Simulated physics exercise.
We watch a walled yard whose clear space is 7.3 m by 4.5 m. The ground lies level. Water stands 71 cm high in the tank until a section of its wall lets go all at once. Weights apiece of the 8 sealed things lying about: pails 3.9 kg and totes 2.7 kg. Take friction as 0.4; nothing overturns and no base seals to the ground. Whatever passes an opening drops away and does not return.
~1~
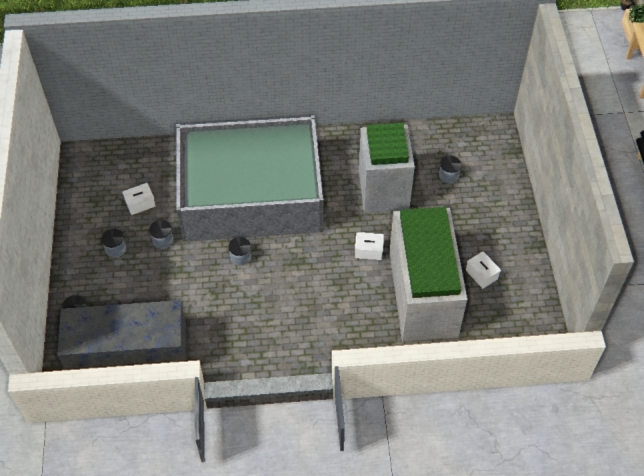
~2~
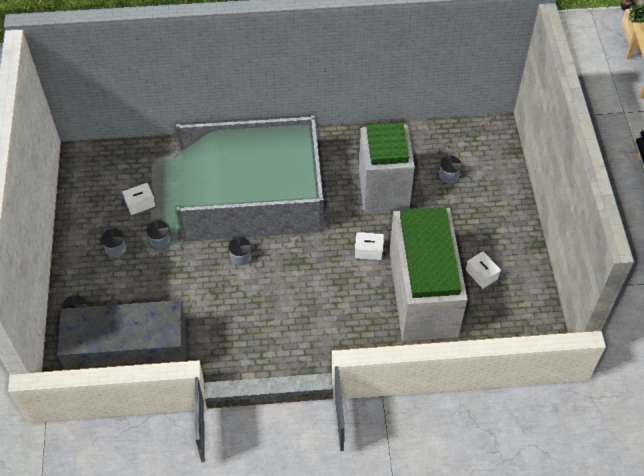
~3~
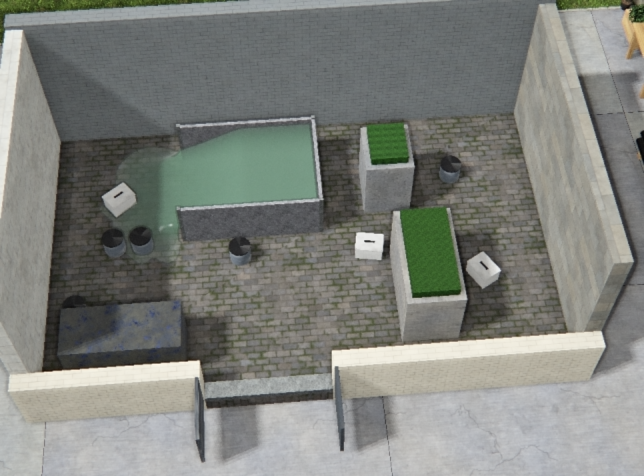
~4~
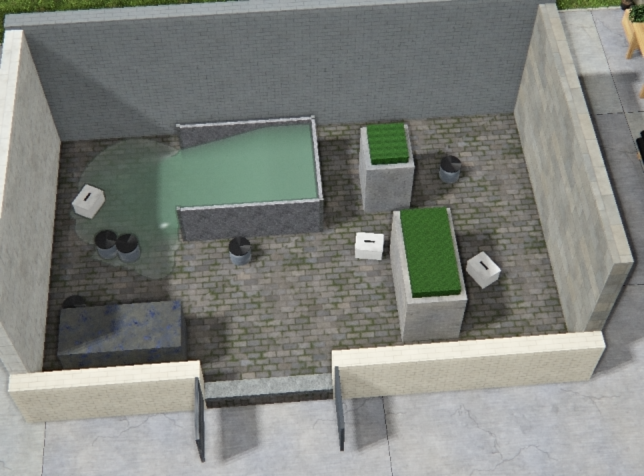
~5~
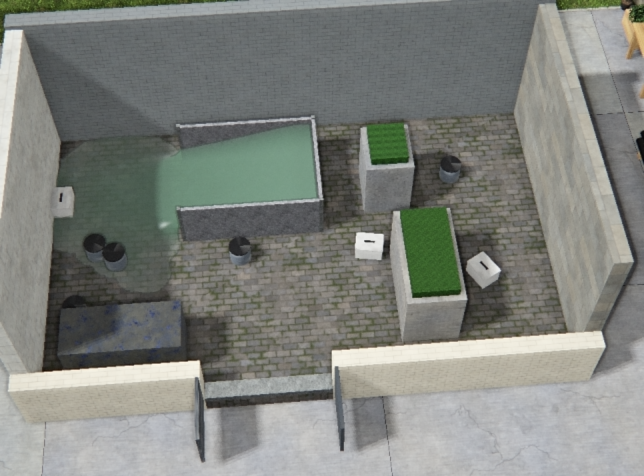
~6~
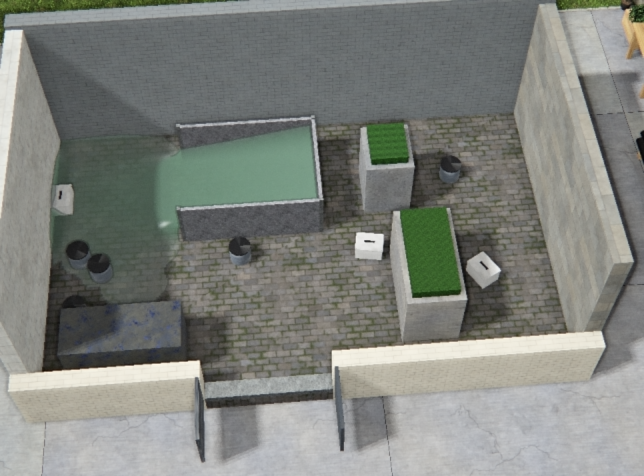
Green water poured out of the left side of a raised tank and spread across the paved yard, pushing a white box to the left wall and sliding two dark buckets toward the lower left.
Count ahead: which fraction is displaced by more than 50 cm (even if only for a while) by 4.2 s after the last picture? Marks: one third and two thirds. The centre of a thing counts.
It is two thirds or more.
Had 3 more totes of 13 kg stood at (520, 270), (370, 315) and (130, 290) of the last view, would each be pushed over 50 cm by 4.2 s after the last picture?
In turn: Short of it, short of it, over.
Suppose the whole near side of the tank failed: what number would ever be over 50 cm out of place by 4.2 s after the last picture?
Then 3.
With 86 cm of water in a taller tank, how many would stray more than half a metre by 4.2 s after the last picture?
Then 6.
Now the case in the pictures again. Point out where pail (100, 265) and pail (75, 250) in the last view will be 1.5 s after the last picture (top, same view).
Near (45, 365) and (97, 291).
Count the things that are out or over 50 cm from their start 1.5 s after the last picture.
By then 3.
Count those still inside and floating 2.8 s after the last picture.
I count 2.
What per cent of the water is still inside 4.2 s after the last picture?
Some 100 per cent remains.
Then, 0.4 s after the last picture 3 of 8 are over 50 cm from their spots; 2 afloat.
Then, 1.5 s after the last picture 3 of 8 are over 50 cm from their spots; 4 afloat.
Then, 2.8 s after the last picture 4 of 8 are over 50 cm from their spots; 2 afloat.
Then, 4.2 s after the last picture 6 of 8 are over 50 cm from their spots, and 6 have been at some point; 5 afloat.
